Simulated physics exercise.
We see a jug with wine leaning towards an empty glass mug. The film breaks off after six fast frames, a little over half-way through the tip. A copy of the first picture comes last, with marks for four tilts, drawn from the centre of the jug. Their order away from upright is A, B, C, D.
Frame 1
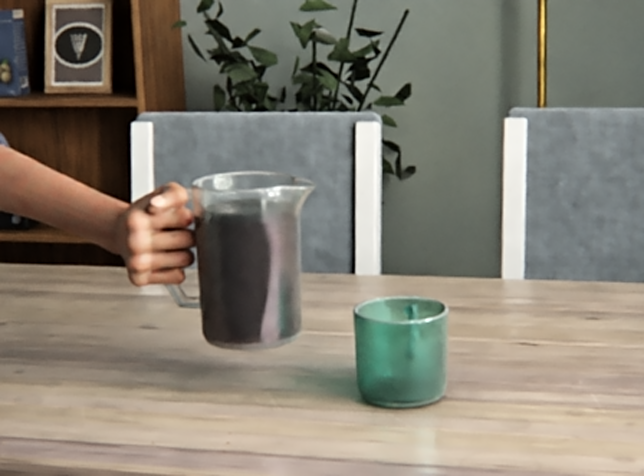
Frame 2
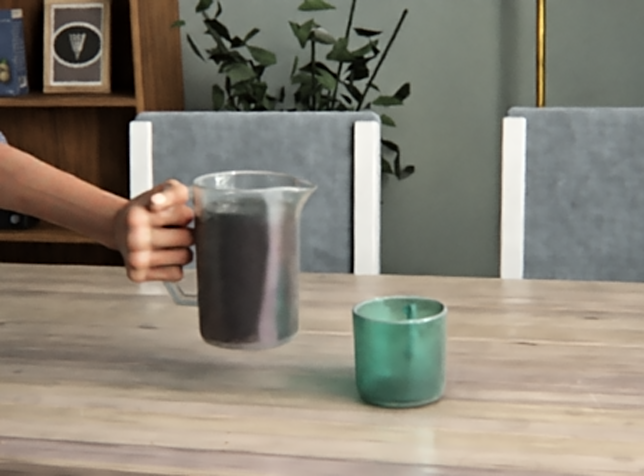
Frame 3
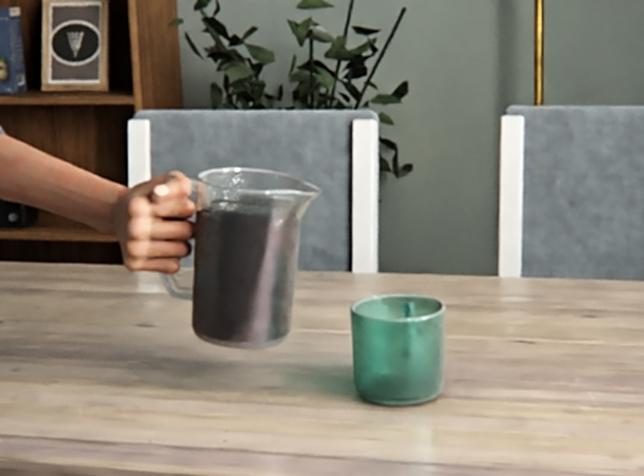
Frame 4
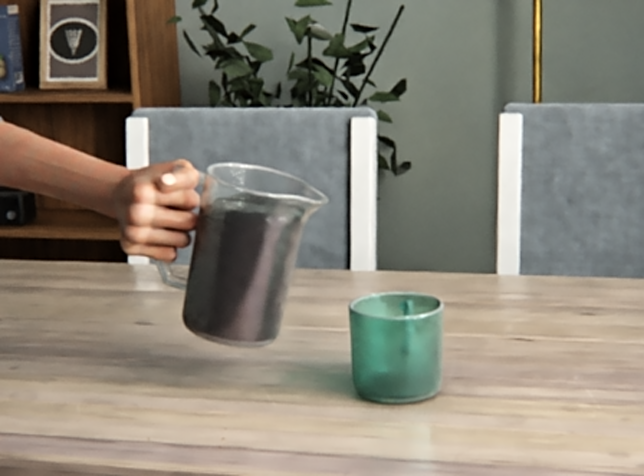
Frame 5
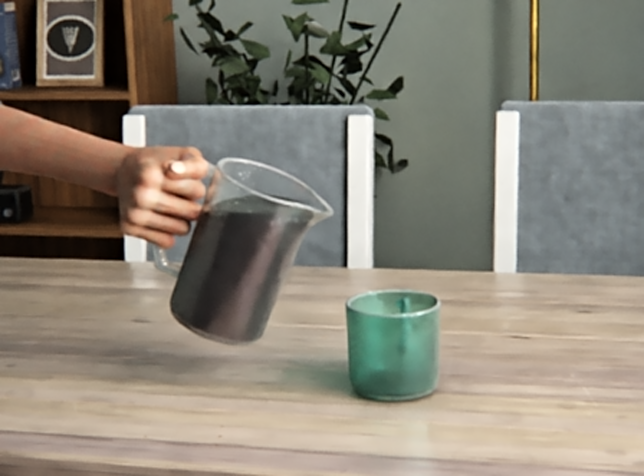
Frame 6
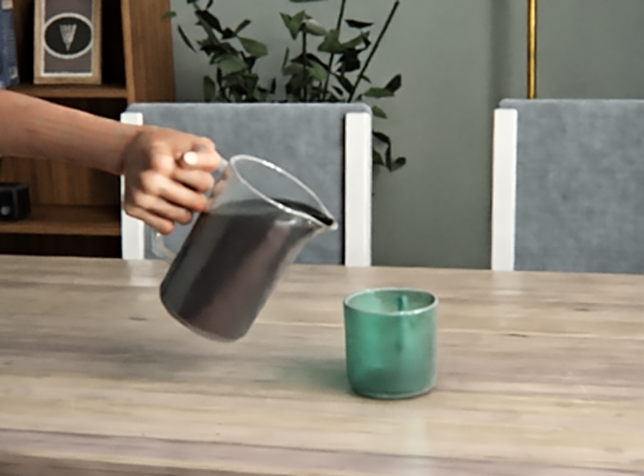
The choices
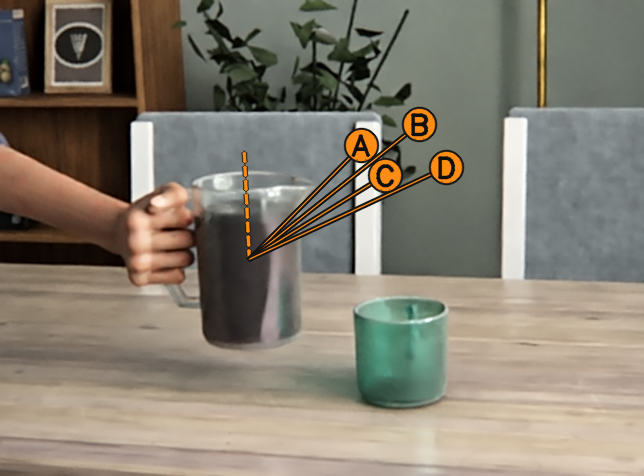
At a wooden table, a hand held a clear glass jug of dark liquid upright beside an empty green glass, then gradually tilted it to the right, with nothing leaving the lip.
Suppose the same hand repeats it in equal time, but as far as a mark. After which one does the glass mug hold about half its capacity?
C is best.
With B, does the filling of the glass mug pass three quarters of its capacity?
No.
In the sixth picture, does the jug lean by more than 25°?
Yes.
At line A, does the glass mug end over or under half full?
Under.
On the marked copy, A at (349, 157); B at (405, 134); C at (370, 184); D at (430, 174).
If A is chosen, the glass mug ends with about 25 % of what it can hold.
If B is chosen, the glass mug ends with about 35 % of what it can hold.
If C is chosen, the glass mug ends with about 48 % of what it can hold.
If D is chosen, the glass mug ends with about 63 % of what it can hold.
